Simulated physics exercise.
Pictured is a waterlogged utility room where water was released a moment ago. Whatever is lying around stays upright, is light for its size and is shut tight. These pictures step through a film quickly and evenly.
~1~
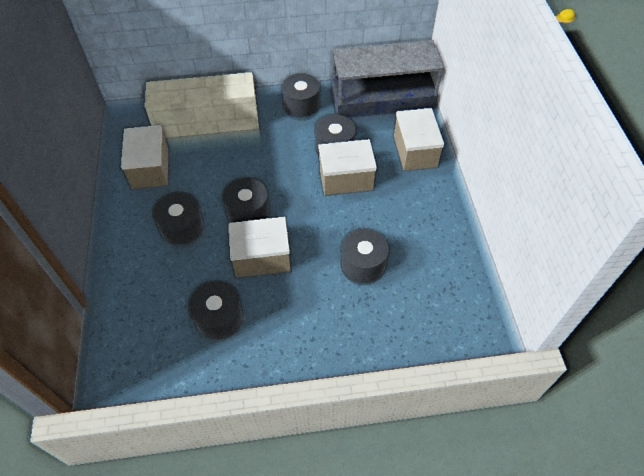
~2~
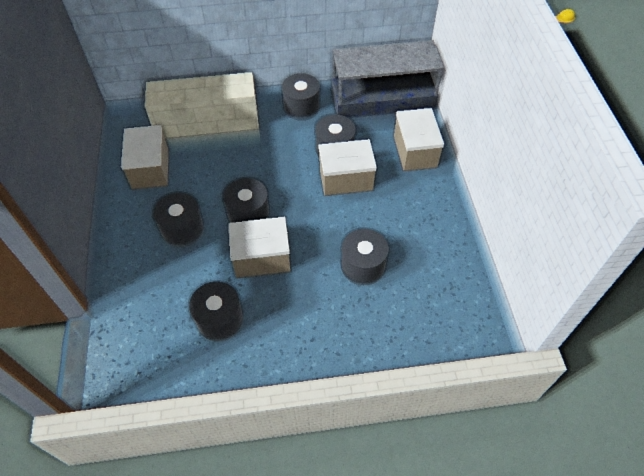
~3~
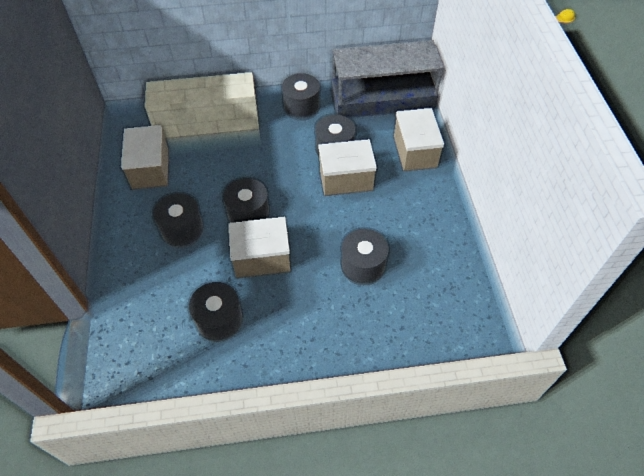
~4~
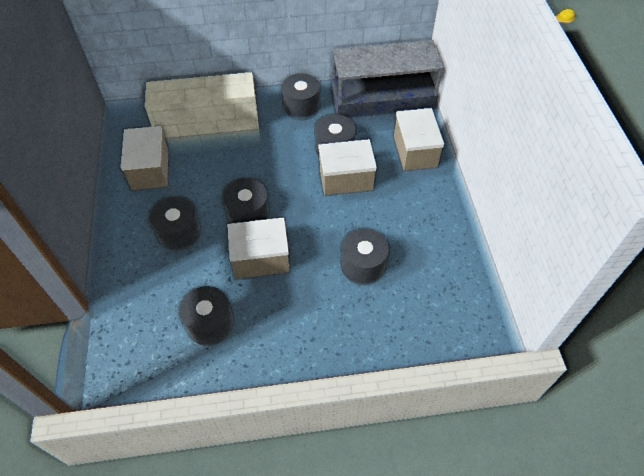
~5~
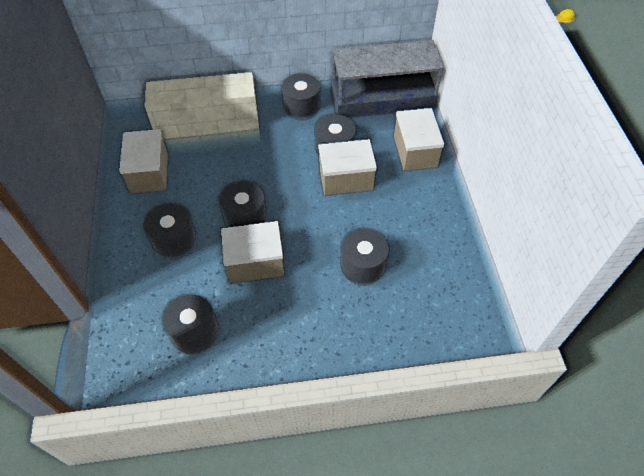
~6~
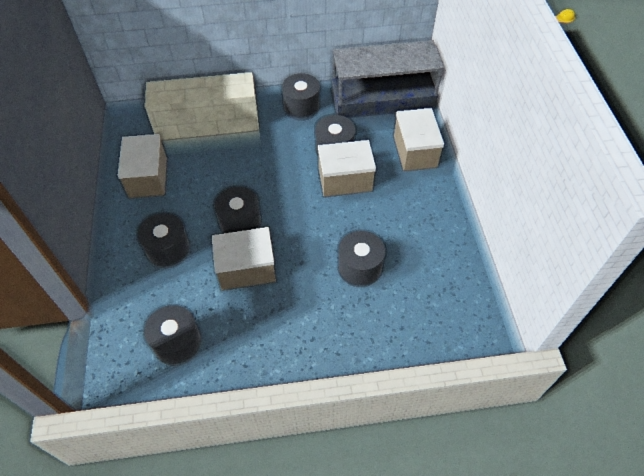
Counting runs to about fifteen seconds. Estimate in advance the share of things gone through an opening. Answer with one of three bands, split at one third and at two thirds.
One third to two thirds.
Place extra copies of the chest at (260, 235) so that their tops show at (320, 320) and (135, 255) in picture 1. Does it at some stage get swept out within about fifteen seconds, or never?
Exits, exits.
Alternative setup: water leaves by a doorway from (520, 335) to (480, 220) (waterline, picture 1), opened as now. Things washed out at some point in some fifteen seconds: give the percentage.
Close to 70 percent.
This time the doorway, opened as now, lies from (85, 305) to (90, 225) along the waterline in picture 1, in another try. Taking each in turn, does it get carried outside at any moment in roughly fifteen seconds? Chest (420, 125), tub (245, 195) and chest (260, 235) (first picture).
Outcome for each, in the order asked: Not flushed / flushed / flushed.
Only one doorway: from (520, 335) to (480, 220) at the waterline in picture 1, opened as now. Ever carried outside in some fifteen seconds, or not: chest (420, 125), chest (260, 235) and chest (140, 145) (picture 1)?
First one flushed away, second flushed away, third held back.
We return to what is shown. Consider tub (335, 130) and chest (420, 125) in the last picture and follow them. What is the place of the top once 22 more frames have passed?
Roughly at (283, 173) and (402, 148).
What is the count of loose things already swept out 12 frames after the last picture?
I make it 3.
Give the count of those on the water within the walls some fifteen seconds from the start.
4 in all.
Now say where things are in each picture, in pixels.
The first picture shows a tub at (214, 303) floats; a tub at (176, 210), afloat; 0 of 10 have shifted.
The second picture shows a tub at (214, 303) floats; a tub at (176, 210), afloat; 0 of 10 have shifted.
The third picture shows a tub at (214, 304), afloat; a tub at (176, 211) floats; 0 of 10 have shifted.
The fourth picture shows a tub at (204, 308), afloat, close to its start; a tub at (173, 215) floats, close to its start; 2 of 10 have shifted.
The fifth picture shows a tub at (188, 317), afloat, close to its start; a tub at (167, 222) floats, close to its start; 3 of 10 have shifted.
The sixth picture shows a tub at (170, 328), afloat, a stride from its start; a tub at (161, 231), afloat, close to its start; 5 of 10 have shifted.
A moment on, 0 of 10 are out; 10 afloat.
Next, 3 of 10 are out; 7 afloat.
Later, 5 of 10 are out; 5 afloat.
In the end, 6 of 10 are out; 4 afloat.
